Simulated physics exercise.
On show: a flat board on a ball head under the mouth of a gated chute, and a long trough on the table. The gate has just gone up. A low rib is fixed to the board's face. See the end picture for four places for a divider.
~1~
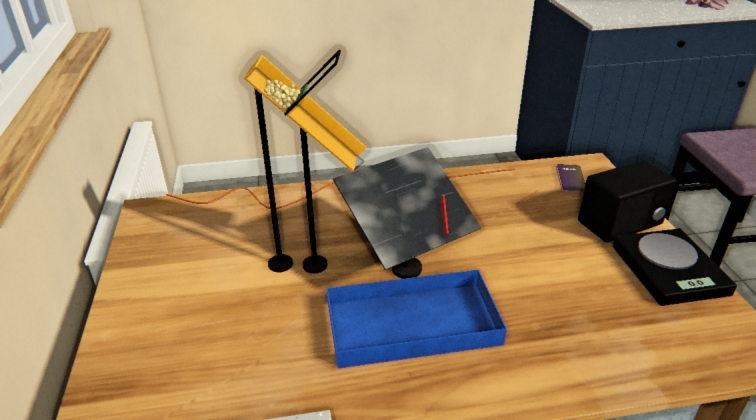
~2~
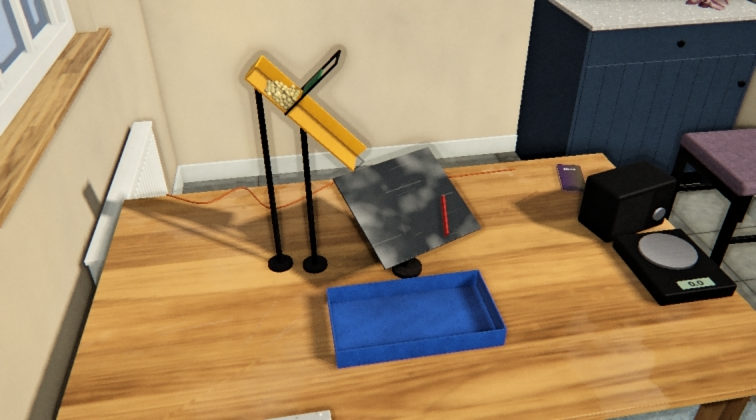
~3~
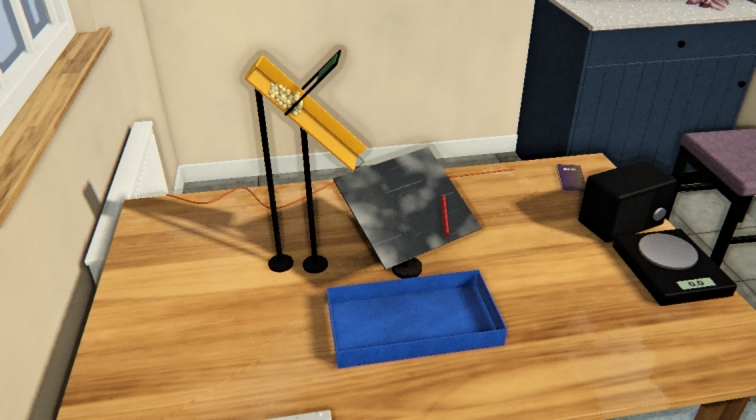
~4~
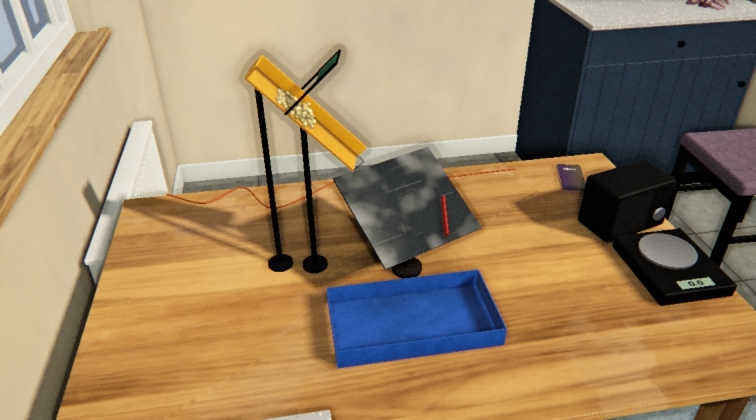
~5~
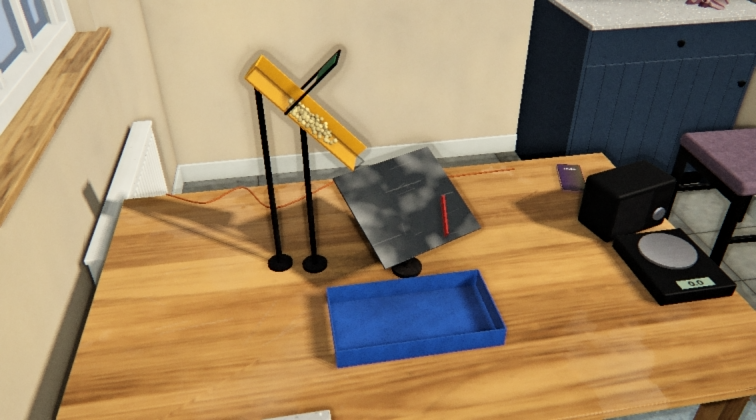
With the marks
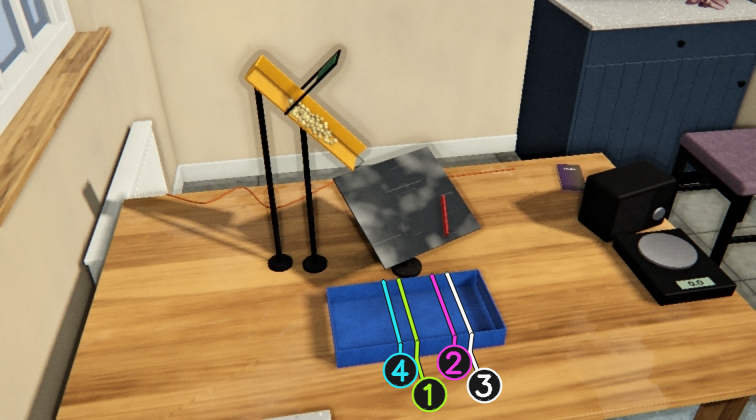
Pale beans slid in a loose cluster down a sloping yellow chute after its gate lifted, spreading out as they went, while the tilted dark board and empty blue tray below stayed still.
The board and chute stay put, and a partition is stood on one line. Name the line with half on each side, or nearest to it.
Take 3.
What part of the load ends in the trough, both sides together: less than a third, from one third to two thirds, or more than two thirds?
More than two thirds.
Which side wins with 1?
The right side.
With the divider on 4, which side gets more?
More lands on the right.
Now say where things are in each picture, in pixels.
Load behind the gate (285, 94), soya beans; lip of the chute (354, 165), sloping fairly steeply, in the first frame.
Middle of the board (408, 203), tilted fairly steeply; middle of its low edge (436, 248); of its high edge (382, 162), in the second frame.
Front corners of the trough (337, 352) and (507, 329), empty; front of the load (300, 108), in the third frame.
Middle of the load (299, 106); its front (312, 127), roughly a third of the way to the lip; rib from (444, 195) to (448, 233), in the fourth frame.
Middle of the load (308, 120); its front (335, 141), roughly two thirds of the way to the lip, in the fifth frame.
On the marked copy, line 1 crosses the front rim at (417, 341); line 2 crosses the front rim at (454, 336); line 3 crosses the front rim at (471, 333); line 4 crosses the front rim at (400, 343).
For line 1, of what is caught, not one piece on the left of the divider, every piece on the right.
For line 2, of what is caught, about a tenth on the left of the divider, the larger part on the right.
For line 3, of what is caught, roughly two thirds on the left of the divider, roughly a third on the right.
For line 4, of what is caught, not one piece on the left of the divider, every piece on the right.
